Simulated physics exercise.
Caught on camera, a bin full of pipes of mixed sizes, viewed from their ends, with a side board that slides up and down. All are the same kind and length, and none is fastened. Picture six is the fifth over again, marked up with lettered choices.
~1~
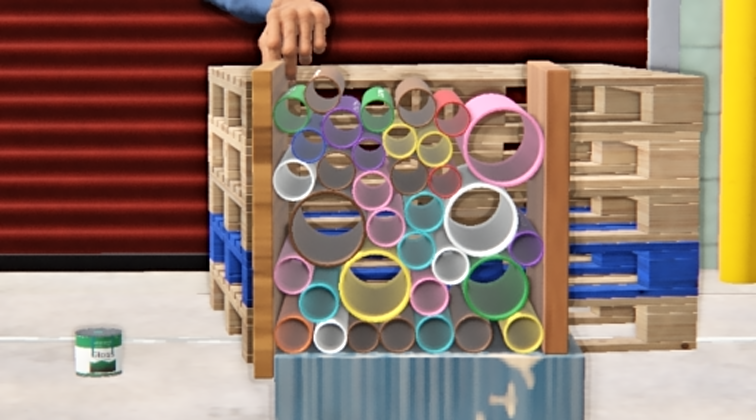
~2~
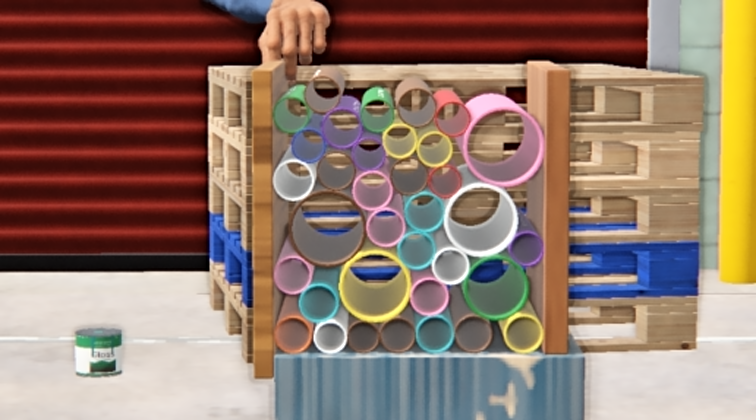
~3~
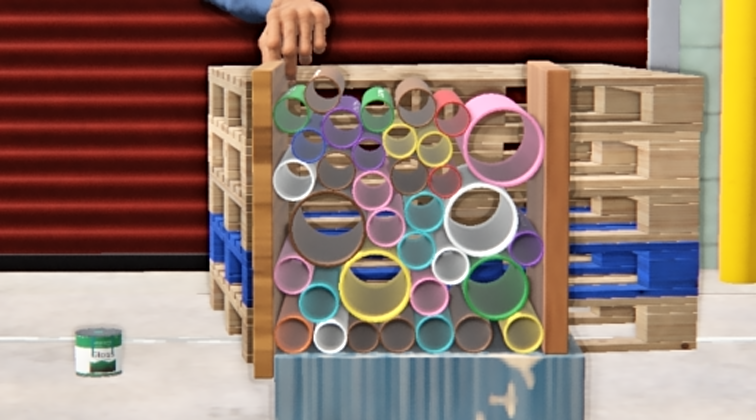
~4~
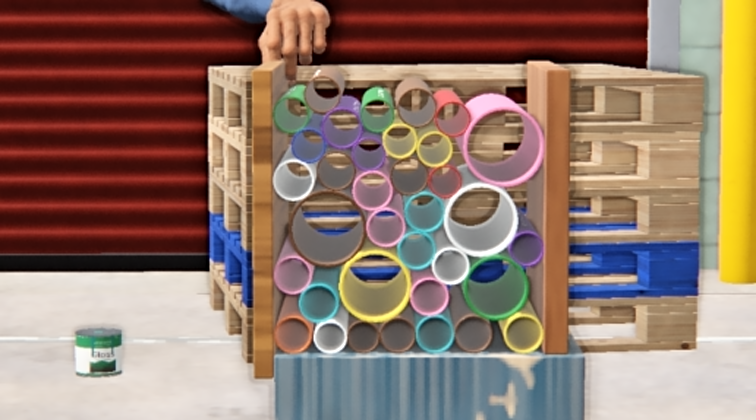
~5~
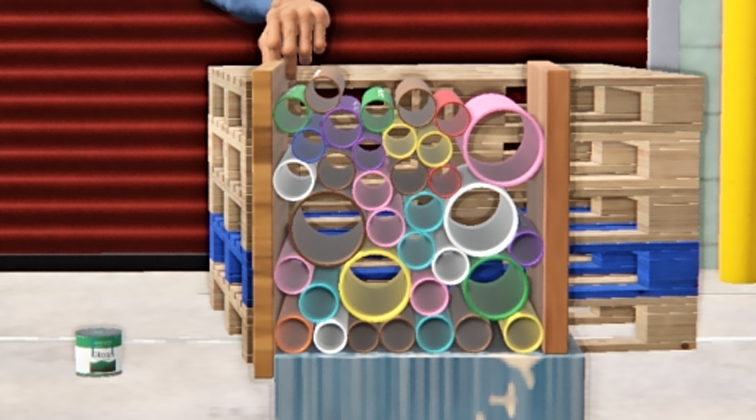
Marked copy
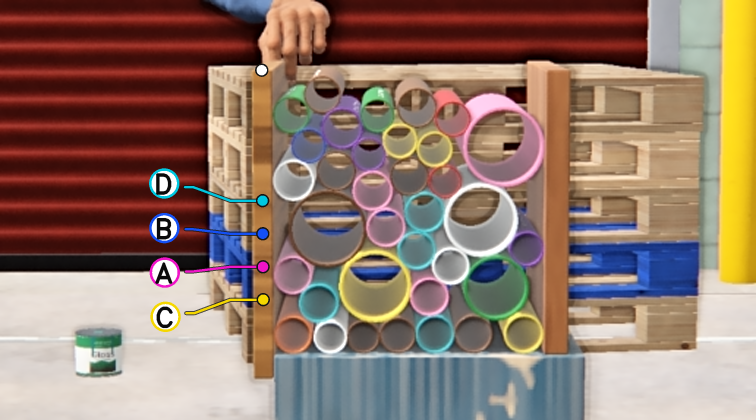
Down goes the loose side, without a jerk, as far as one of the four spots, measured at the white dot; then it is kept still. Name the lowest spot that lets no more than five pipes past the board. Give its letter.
D is the limit.
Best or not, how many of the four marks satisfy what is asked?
One of them.
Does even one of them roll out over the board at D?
Yes.
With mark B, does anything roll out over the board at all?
Yes.
On the marked copy, A at (263, 267); B at (263, 234); C at (264, 300); D at (263, 200); the white dot at (262, 70).
Taking D. A third of the way, top of the board (273, 140).
Two thirds of the way, top of the board (273, 200).
When it is over, top of the board (273, 200), five out over the board.
As for the rest, A more than five out over the board; B more than five out over the board; C more than five out over the board.
